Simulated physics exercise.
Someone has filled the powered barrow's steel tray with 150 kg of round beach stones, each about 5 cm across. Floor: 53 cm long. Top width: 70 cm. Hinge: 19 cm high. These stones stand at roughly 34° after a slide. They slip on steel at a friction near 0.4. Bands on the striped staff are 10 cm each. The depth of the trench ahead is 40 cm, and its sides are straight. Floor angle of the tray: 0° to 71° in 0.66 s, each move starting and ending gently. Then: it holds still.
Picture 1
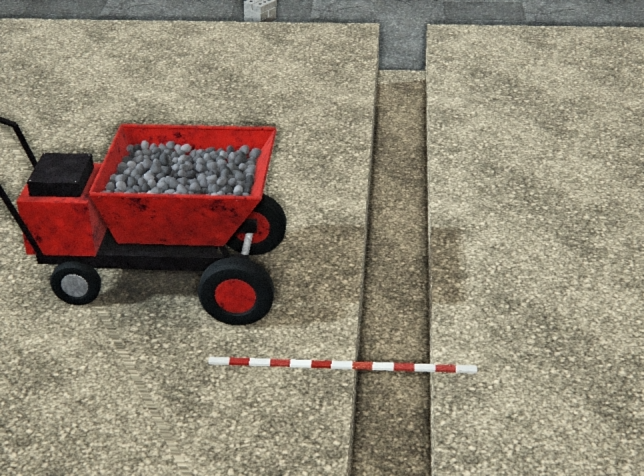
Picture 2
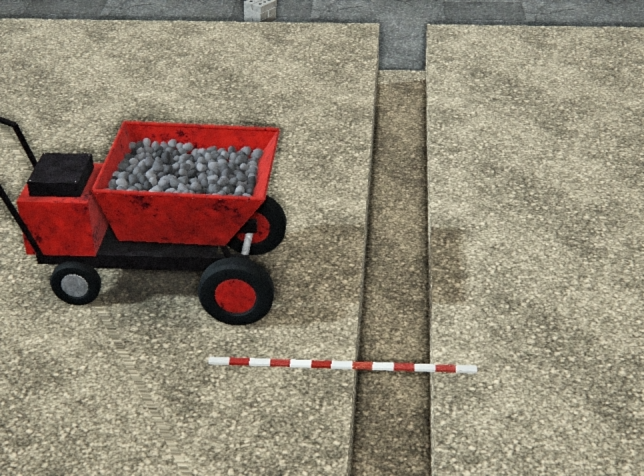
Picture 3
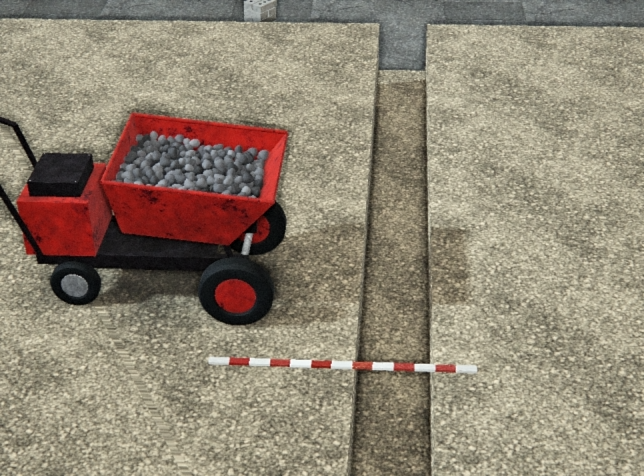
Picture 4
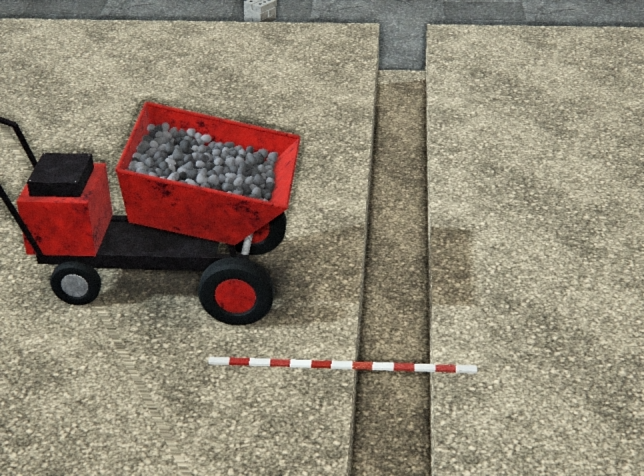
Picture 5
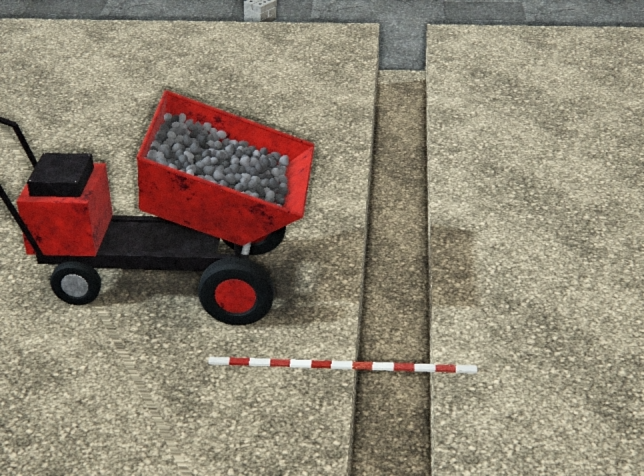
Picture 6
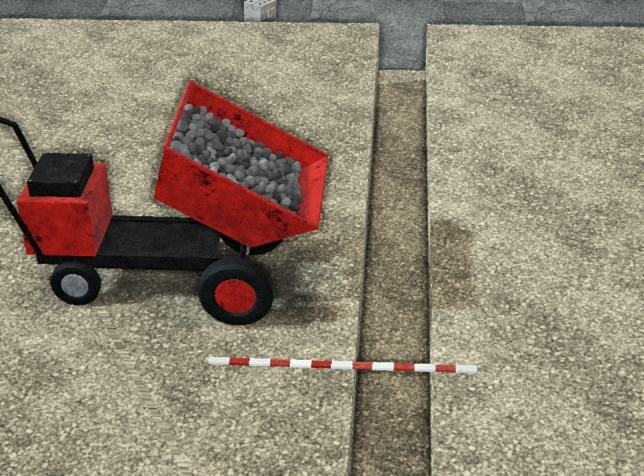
In this clip, a red powered barrow filled with round grey stones stands left of a straight trench, a red-and-white striped staff lying nearby, as its tray gradually tilts toward the right, its rear end rising while the stones stay inside.
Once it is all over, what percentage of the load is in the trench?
Roughly 79 percent of the load is in the trench.
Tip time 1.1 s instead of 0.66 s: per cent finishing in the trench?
I'd put it at some 95 in a hundred.
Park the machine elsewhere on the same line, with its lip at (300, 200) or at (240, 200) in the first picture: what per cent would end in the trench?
I'd expect some 40 per cent, then some 95.
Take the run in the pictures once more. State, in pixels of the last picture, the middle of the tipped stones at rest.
Middle at around (406, 337), I'd say.
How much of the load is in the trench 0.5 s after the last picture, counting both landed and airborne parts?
Some 30 per cent of the load by that point.
Then, 0.2 s after the last picture the floor is at 61°, 100 % in the tray; the foremost stones are at (342, 241).
Then, 0.5 s after the last picture the floor is at 71°, 68 % in the tray, 32 % in the trench; the foremost stones are at (430, 296).
Then, 0.8 s after the last picture the floor is at 71°, 19 % in the tray, 60 % in the trench, 21 % past the trench; the foremost stones are at (589, 299).
Then, 2.8 s after the last picture the floor is at 71°, 0 % in the tray, 79 % in the trench, 21 % past the trench; the foremost stones are past the picture's edge.
